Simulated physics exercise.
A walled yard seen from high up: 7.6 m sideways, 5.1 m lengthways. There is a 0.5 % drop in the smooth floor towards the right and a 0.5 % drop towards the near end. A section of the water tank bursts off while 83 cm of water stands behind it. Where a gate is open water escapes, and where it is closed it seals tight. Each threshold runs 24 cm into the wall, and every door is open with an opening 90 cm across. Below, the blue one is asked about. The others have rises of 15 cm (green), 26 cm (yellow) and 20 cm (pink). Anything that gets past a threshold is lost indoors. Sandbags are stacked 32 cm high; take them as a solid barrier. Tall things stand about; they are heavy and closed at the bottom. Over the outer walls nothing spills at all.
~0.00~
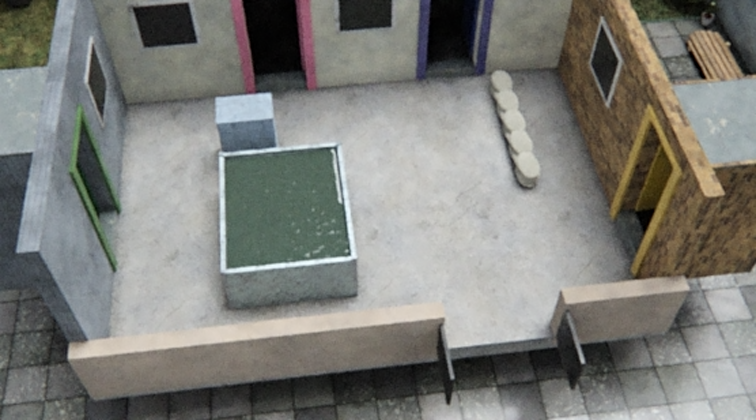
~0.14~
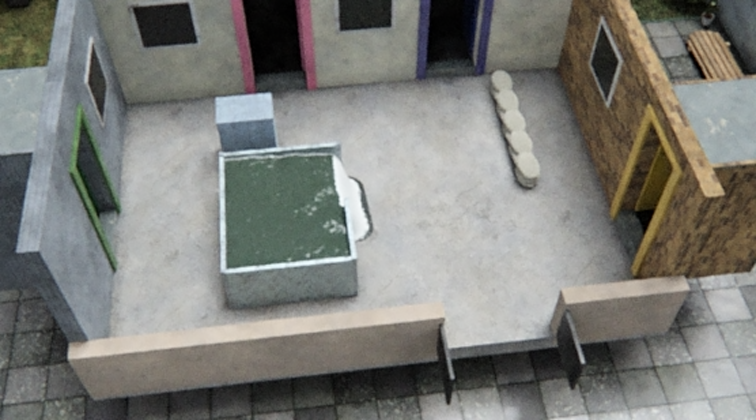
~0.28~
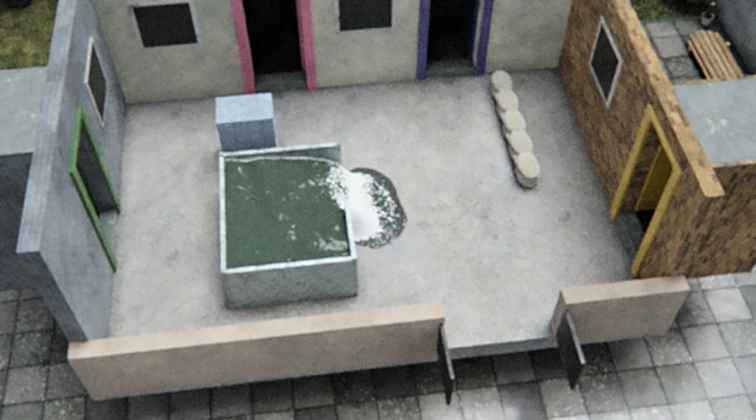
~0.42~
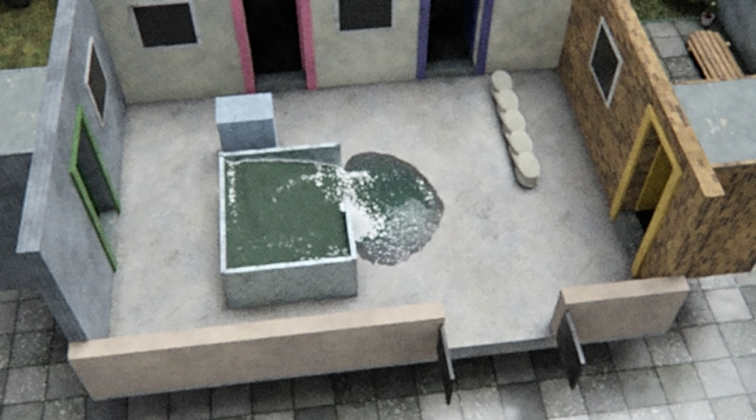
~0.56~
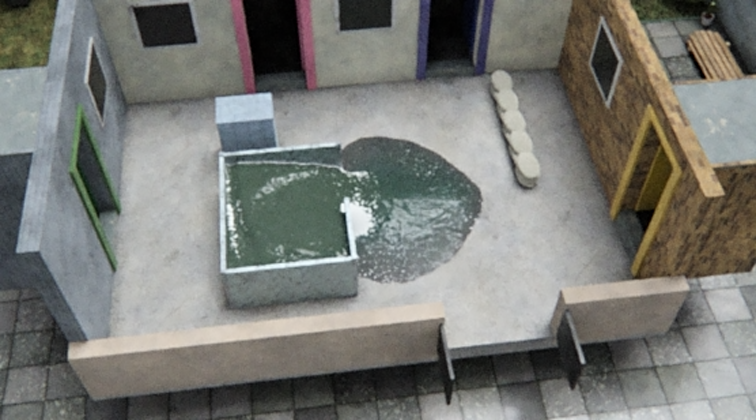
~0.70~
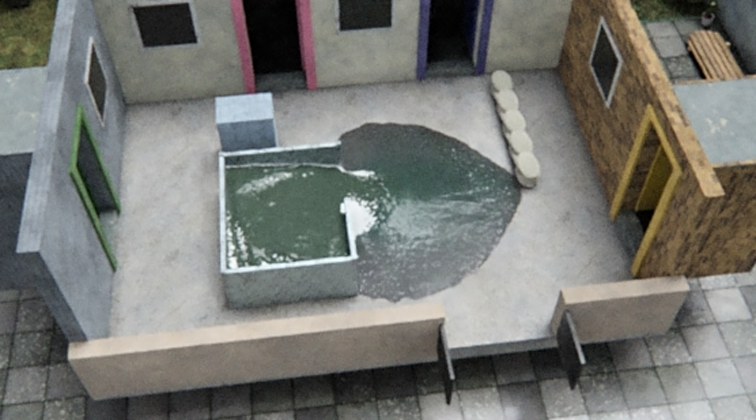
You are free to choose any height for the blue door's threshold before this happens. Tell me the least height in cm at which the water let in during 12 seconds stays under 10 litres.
It should be about 34 cm.
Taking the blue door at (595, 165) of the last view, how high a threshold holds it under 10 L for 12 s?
Something near 12.5 cm.
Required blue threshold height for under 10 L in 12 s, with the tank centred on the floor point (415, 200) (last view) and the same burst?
About 37 cm.
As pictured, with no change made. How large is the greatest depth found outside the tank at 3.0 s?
38 cm.
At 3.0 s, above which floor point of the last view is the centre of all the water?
I'd put it close to (421, 206).
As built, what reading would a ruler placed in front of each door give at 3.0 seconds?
In cm: Green 0, yellow 25, blue 25, pink 0.
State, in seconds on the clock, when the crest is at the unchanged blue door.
Approximately 2.4 s.
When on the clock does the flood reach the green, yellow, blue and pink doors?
The green door at 7.0 s, the yellow door at 1.3 s, the blue door at 1.4 s, the pink door at 3.8 s.
After 1.4 s water covers 40 % of the floor, deepest (42 cm) near (352, 199); it has not reached the blue door.
After 3.0 s water covers 45 % of the floor, deepest (38 cm) near (648, 310); 25 cm at the blue door, 82 litres in over its 16 cm threshold.
After 12.0 s water covers 95 % of the floor, deepest (11 cm) near (107, 370); 7 cm at the blue door, 119 litres in over its 16 cm threshold.
At the blue door as built, the water arrived by 1.5 s and peaked near 30 cm at 2.4 s.
With a threshold of 29.5 cm, 20 litres would have come in within the 12 s; with 40 cm, 2 litres. So under 10 litres takes about 34 cm.
